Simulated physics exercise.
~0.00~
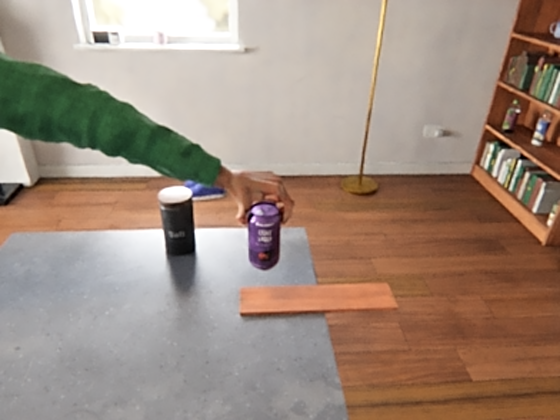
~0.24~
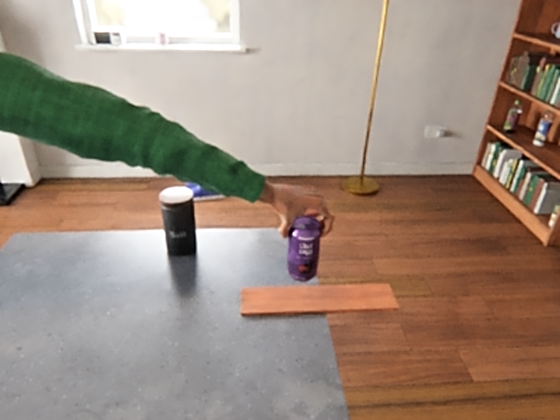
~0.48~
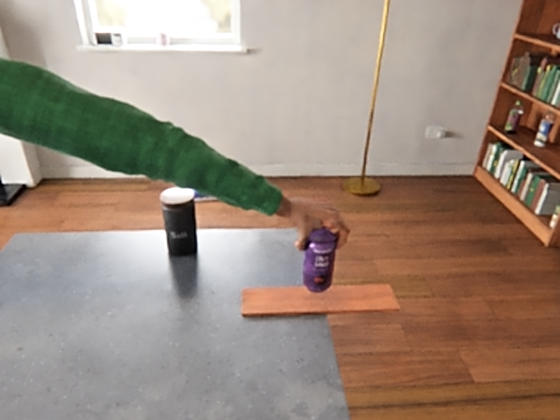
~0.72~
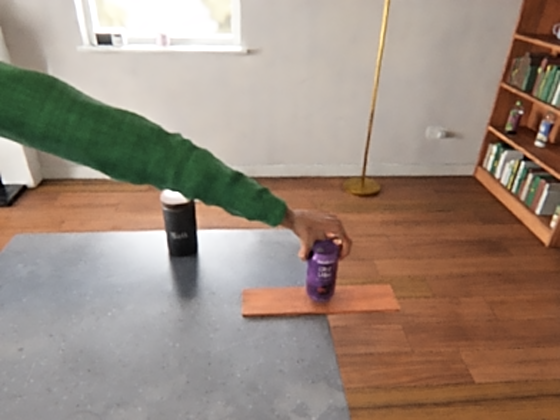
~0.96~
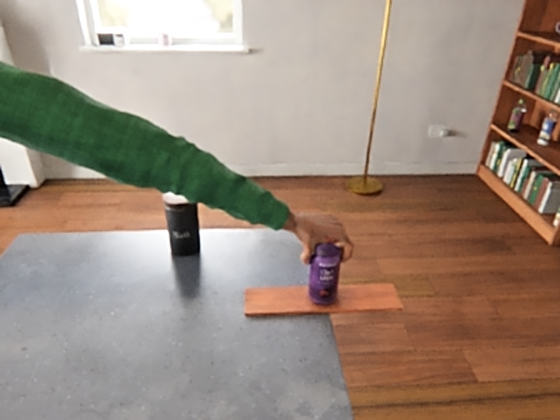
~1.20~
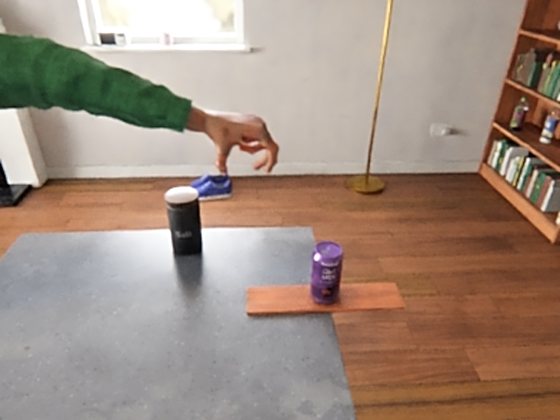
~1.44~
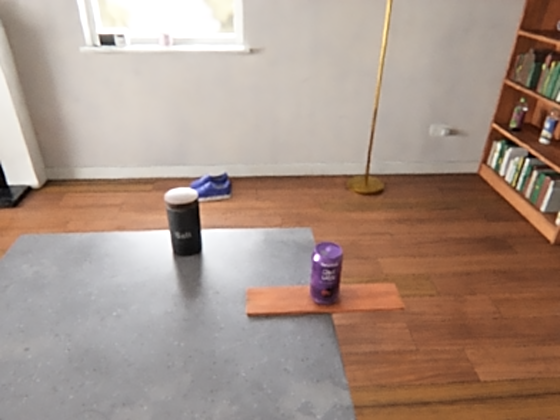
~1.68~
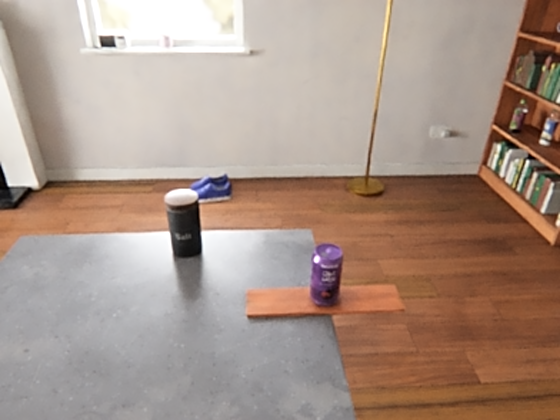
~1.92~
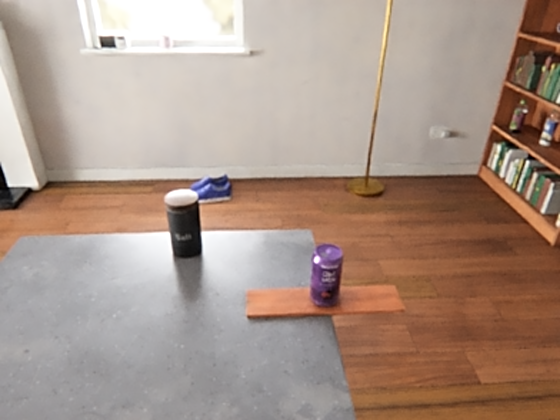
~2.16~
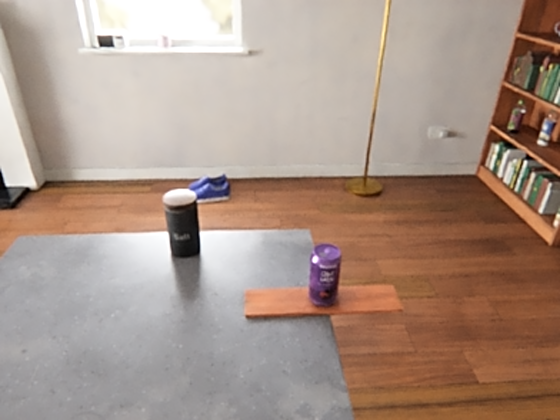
A hand sets a purple can on the overhanging orange plank and withdraws; everything stays balanced.
